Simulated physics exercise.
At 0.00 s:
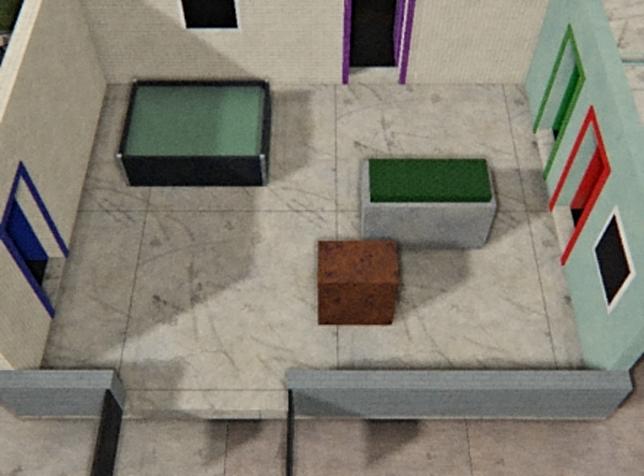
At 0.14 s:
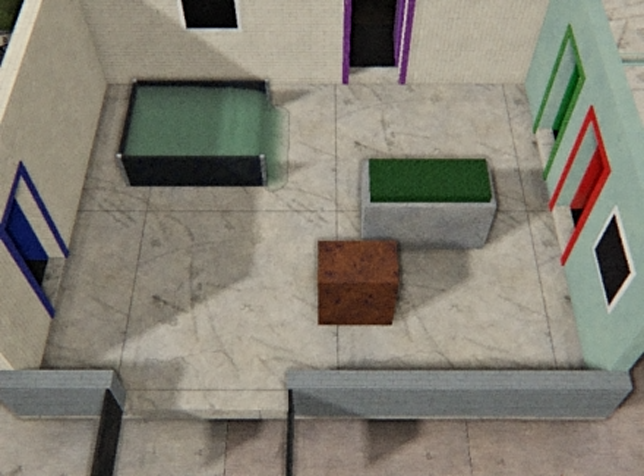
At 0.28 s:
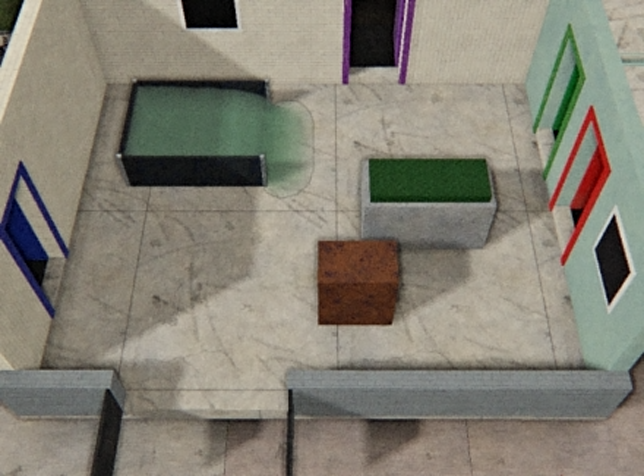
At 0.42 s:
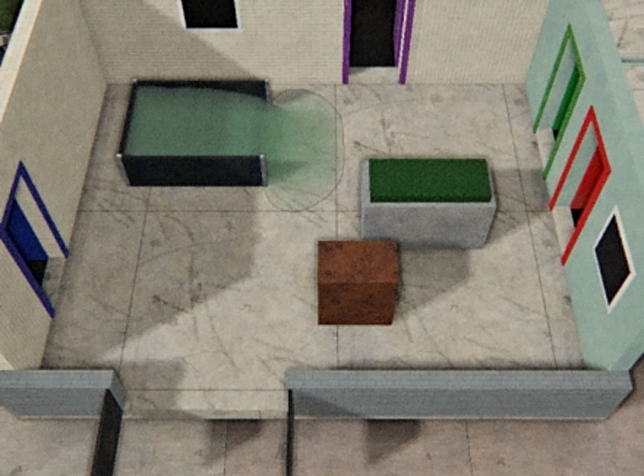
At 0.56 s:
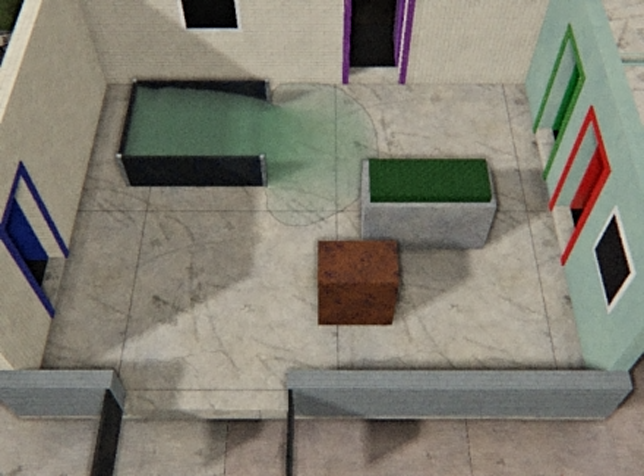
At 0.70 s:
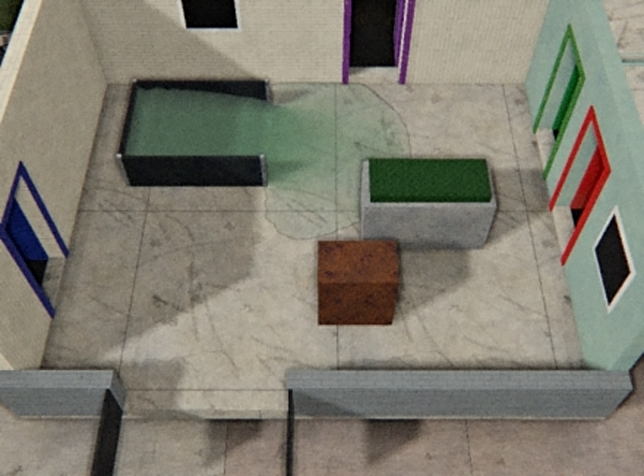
A dark tank of still, greenish water stands at the back left of a pale, stone-floored court, seen from high overhead by an unmoving camera. A grey block with a green top stands right of centre, a rusty brown cube before it, with blue, purple, green and red doorways around. Water pours from the tank's right side and spreads rightward across the floor, reaching the grey block.
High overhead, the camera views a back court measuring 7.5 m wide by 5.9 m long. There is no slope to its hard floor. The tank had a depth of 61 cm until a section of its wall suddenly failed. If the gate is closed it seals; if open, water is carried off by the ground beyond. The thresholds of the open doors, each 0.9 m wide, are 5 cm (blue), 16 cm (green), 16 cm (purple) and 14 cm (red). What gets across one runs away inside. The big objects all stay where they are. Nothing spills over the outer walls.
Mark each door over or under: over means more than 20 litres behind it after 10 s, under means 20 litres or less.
Blue door under, green door over, purple door under, red door under.
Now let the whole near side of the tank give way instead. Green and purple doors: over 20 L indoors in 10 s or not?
Door green stays within, door purple stays within.
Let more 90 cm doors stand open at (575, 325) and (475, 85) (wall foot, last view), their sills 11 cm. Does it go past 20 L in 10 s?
So the first one doesn't reach it, while the second one exceeds it.
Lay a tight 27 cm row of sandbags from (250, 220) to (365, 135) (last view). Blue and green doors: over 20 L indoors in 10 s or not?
So the blue door comes out low enough while the green door comes out low enough.
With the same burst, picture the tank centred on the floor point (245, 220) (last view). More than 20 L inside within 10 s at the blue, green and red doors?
With respect to that limit, blue ends up inside it, green ends up inside it, red ends up inside it.
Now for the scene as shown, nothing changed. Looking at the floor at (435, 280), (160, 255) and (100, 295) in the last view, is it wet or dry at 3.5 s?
Going in order, covered, then clear, then clear.
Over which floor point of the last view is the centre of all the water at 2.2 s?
I'd put it close to (333, 149).
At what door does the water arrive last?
The blue door is last.
After 1.4 s water covers 30 % of the floor and is deepest (26 cm) near (275, 149); blue door not reached, green door 7 cm at the sill, 0 L in, purple door 13 cm at the sill, 0 L in, red door not reached.
After 2.2 s water covers 35 % of the floor and is deepest (36 cm) near (520, 88); blue door not reached, green door 25 cm at the sill, 6 L in, purple door 15 cm at the sill, 0 L in, red door 10 cm at the sill, 0 L in.
After 3.5 s water covers 50 % of the floor and is deepest (28 cm) near (473, 110); blue door not reached, green door 27 cm at the sill, 64 L in, purple door 10 cm at the sill, 0 L in, red door 12 cm at the sill, 1 L in.
After 6.0 s water covers 55 % of the floor and is deepest (20 cm) near (578, 368); blue door not reached, green door 10 cm at the sill, 89 L in, purple door 11 cm at the sill, 0 L in, red door 9 cm at the sill, 3 L in.
After 10.0 s water covers 90 % of the floor and is deepest (11 cm) near (107, 88); blue door 7 cm at the sill, 0 L in, green door 6 cm at the sill, 89 L in, purple door 5 cm at the sill, 0 L in, red door 6 cm at the sill, 3 L in.
